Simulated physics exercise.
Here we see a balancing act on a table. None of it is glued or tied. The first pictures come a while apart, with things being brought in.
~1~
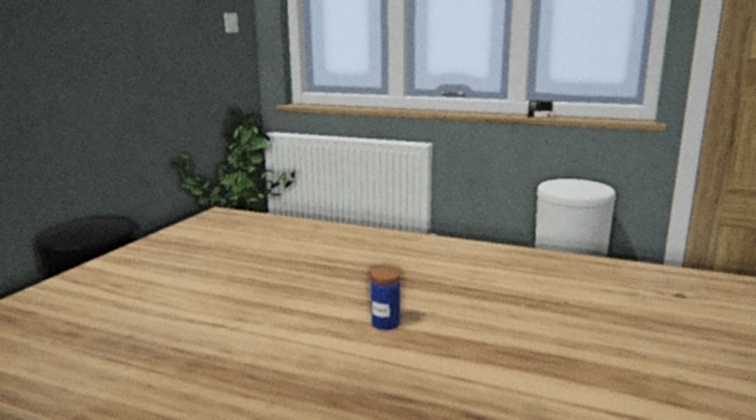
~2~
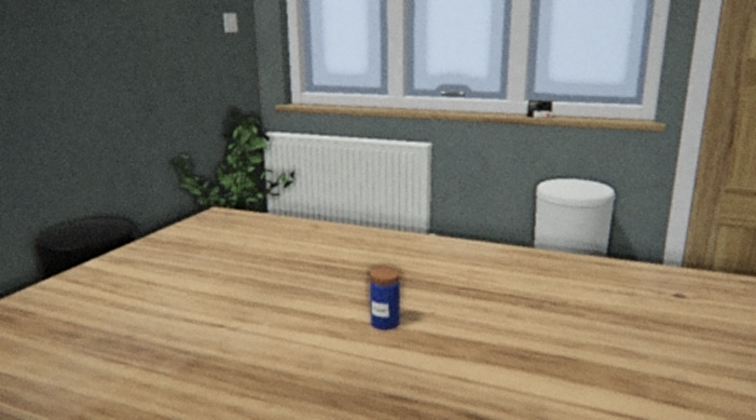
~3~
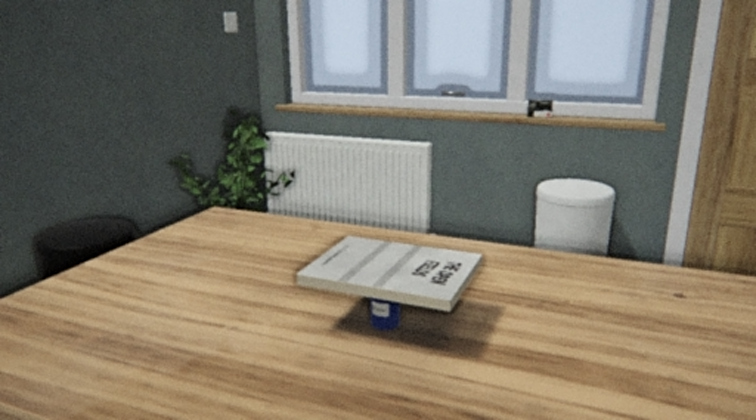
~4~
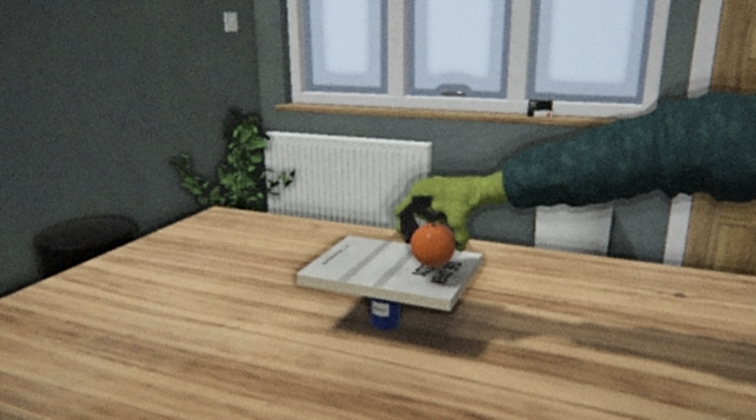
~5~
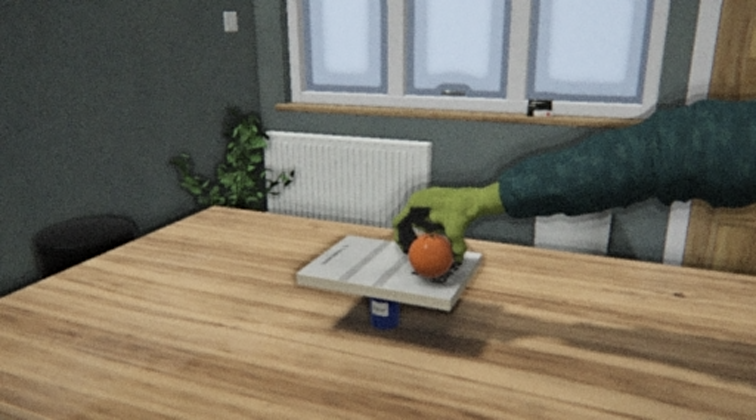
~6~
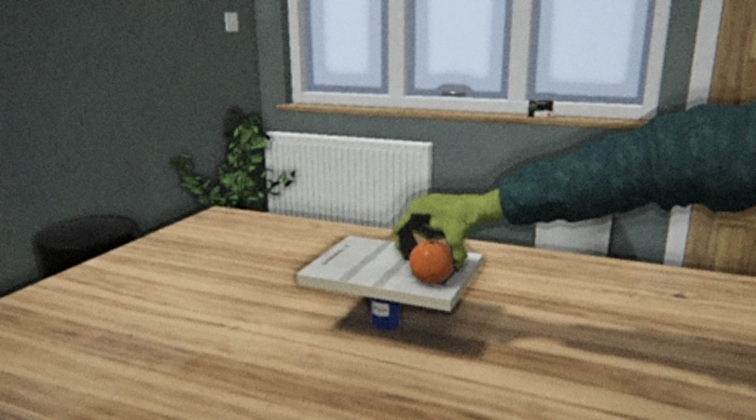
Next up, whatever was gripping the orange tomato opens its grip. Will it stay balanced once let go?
No.
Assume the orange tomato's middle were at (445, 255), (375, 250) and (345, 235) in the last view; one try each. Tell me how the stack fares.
The stack tumbles down the first time, remains standing the second time, and remains standing the third time.
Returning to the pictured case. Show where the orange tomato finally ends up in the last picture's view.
It finishes at about (468, 338).
Then, 0.40 s after the last picture, orange tomato now fallen; white book tipped 36° from how it was.
Then, 0.60 s after the last picture, white book tipped 52° from how it was.
At rest, fallen, orange tomato; tipped over in the stack, white book; blue shaker in place. Seen from the same camera at the end, orange tomato near (468, 338). The stack loses its balance.
